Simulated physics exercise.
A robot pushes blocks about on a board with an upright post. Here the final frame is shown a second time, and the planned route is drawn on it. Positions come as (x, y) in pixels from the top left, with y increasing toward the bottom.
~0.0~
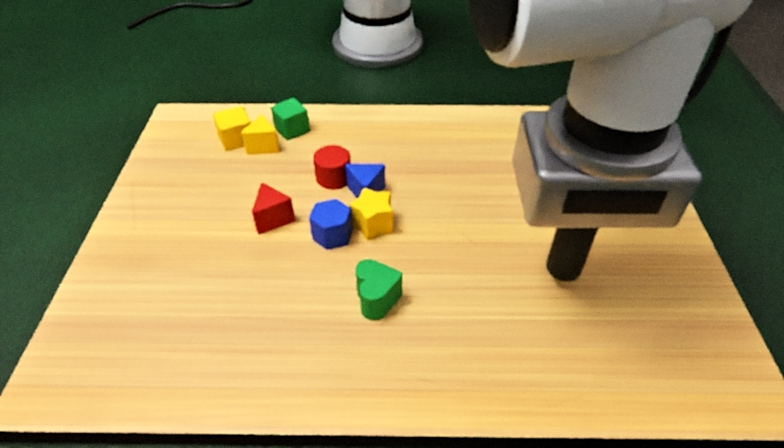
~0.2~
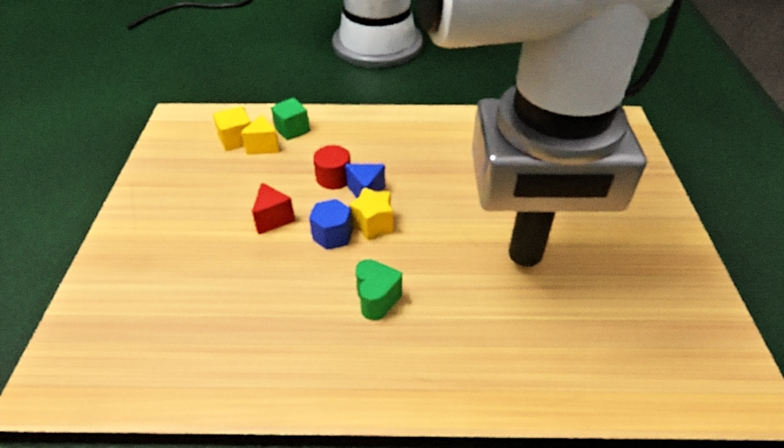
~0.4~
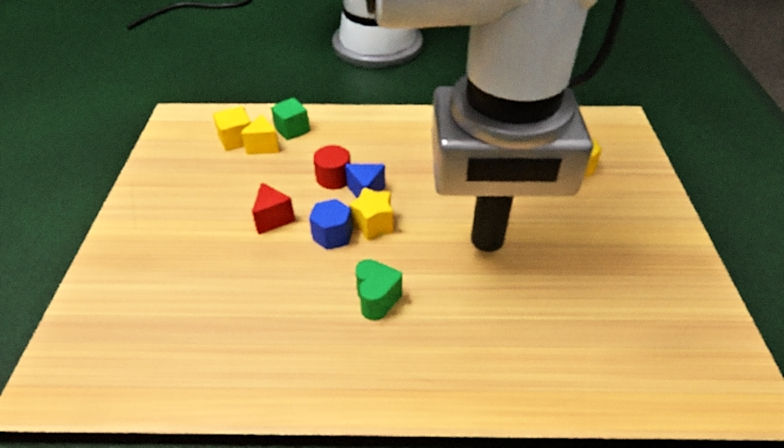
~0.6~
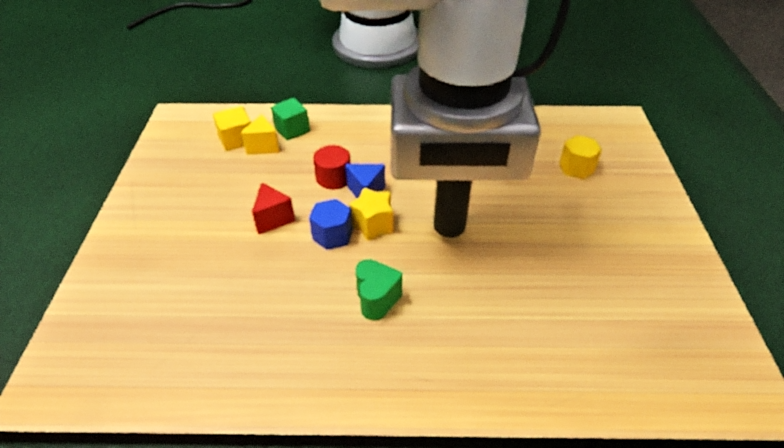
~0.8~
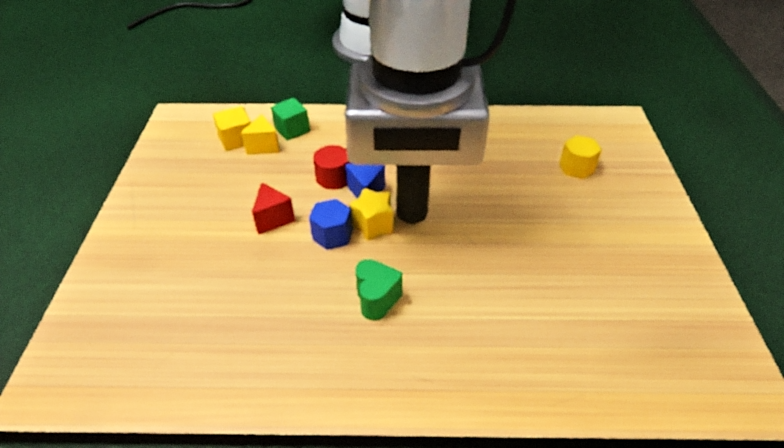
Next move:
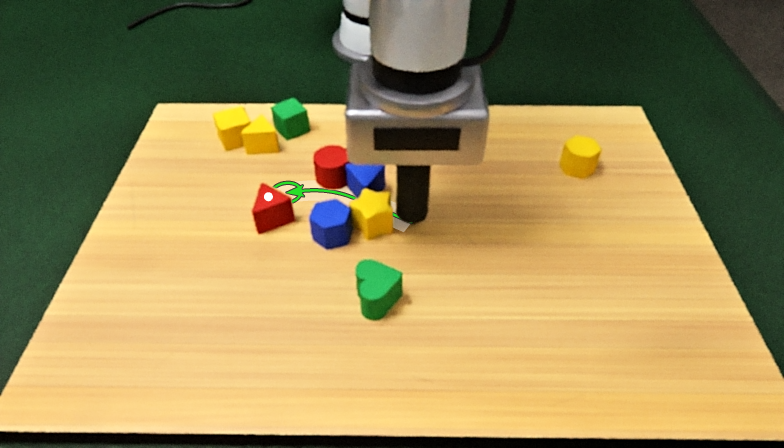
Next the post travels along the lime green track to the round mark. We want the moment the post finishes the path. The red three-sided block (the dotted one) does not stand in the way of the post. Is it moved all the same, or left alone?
It will remain on its spot.
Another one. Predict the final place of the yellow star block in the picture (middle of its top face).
At the end it should sit near (340, 197).
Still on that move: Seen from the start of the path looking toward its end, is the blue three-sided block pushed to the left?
I believe not.
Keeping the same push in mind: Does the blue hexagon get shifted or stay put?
Put simply, it goes somewhere else.
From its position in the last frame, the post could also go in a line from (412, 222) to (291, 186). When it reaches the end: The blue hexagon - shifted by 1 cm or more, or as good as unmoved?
The answer is that it is displaced.
Path on the board, from (412, 222) over (371, 205) and (331, 192) to (286, 193); the dot is on the red three-sided block.
What follows on the original path. One third of the way, post at (370, 196); blue hexagon at (312, 219); red disc at (330, 153); blue three-sided block at (359, 165), turned 40° clockwise; yellow star block at (346, 199), turned 45° anticlockwise.
Two thirds of the way, post at (330, 183); blue hexagon at (311, 220); red disc at (321, 147); blue three-sided block at (353, 154), turned 75° clockwise; yellow star block at (340, 197), turned 65° anticlockwise.
At the end, post at (284, 184); red three-sided block in place; blue hexagon at (311, 220); red disc at (320, 146); blue three-sided block at (353, 153), turned 75° clockwise; yellow star block at (340, 197), turned 65° anticlockwise.
